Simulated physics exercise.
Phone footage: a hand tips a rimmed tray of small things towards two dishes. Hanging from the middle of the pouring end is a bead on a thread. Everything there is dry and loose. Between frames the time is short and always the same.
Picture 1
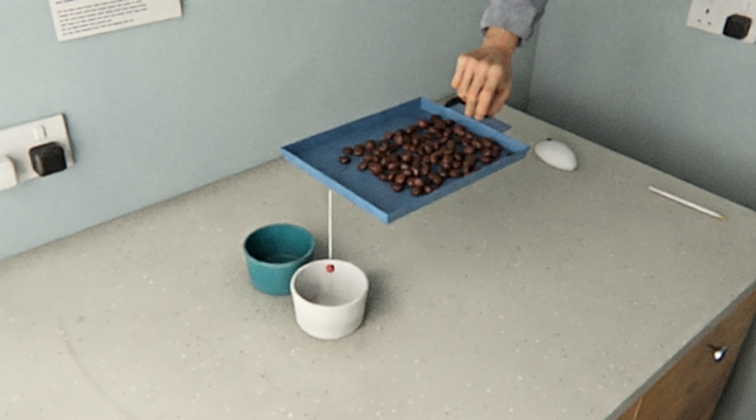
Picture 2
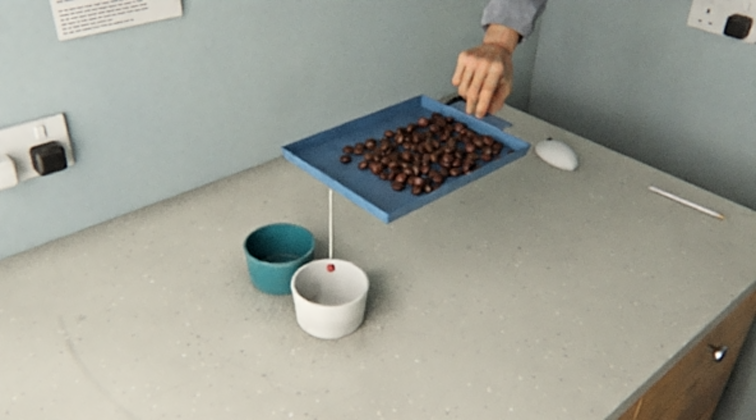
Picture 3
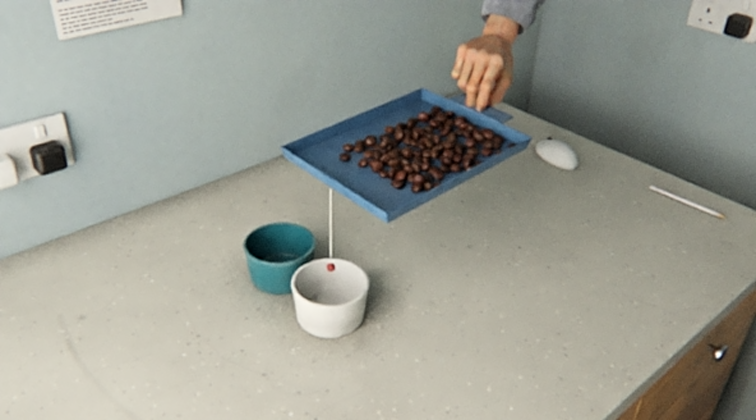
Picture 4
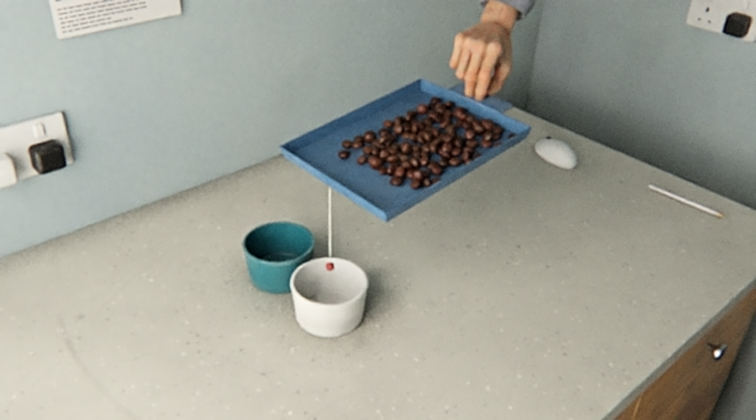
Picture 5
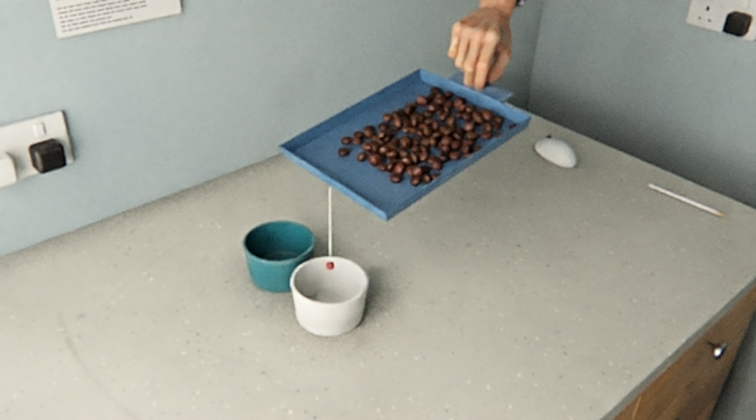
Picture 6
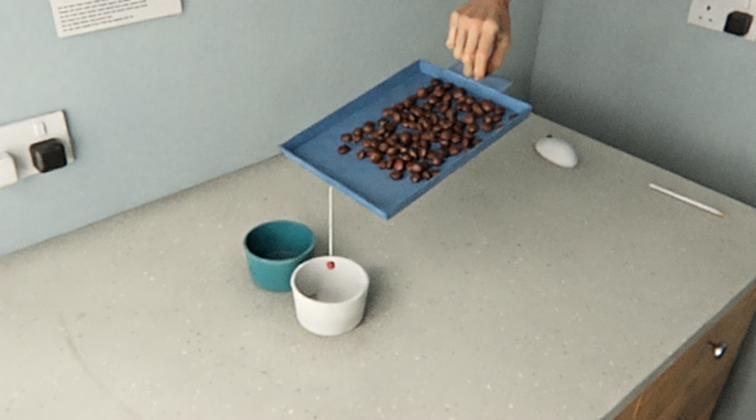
A hand raised the back of a blue tray of small dark brown pieces little by little above a teal dish and a white one, while the bead hanging from its front edge barely moved.
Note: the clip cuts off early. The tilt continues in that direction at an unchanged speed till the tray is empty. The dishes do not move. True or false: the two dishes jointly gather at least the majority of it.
False, they gather a minority.
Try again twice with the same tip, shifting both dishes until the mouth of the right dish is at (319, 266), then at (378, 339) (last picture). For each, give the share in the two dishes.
First some 20, then 50 per cent.
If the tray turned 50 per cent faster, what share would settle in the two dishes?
That comes out at roughly 20 per cent.
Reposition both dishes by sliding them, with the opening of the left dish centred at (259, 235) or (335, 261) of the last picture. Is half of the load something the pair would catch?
The pair would catch the lesser share the first time and the lesser share the second time.
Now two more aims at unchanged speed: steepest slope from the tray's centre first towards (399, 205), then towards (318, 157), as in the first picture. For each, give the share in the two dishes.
About 0 %, then 70 %.
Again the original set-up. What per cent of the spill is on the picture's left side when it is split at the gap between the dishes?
Estimate: Roughly 70 %.
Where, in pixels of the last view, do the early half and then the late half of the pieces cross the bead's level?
I'd say close to (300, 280) at first and close to (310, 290) later on.
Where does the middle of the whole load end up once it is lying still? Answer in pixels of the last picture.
The centre comes to rest close to (290, 335).
Soon after the last picture, tray tipped steeply; most on the tray; a stray few in the right dish; a small part in the air.
A little later, tray tipped right over; about a third on the tray; a small part in the right dish; a stray few in the left dish; about a quarter outside both; about a quarter in the air.
Later still, tray tipped past a quarter turn; about a quarter in the right dish; a small part in the left dish; about two thirds outside both.
At rest, tray tipped past a quarter turn; about a quarter in the right dish; a small part in the left dish; about two thirds outside both.
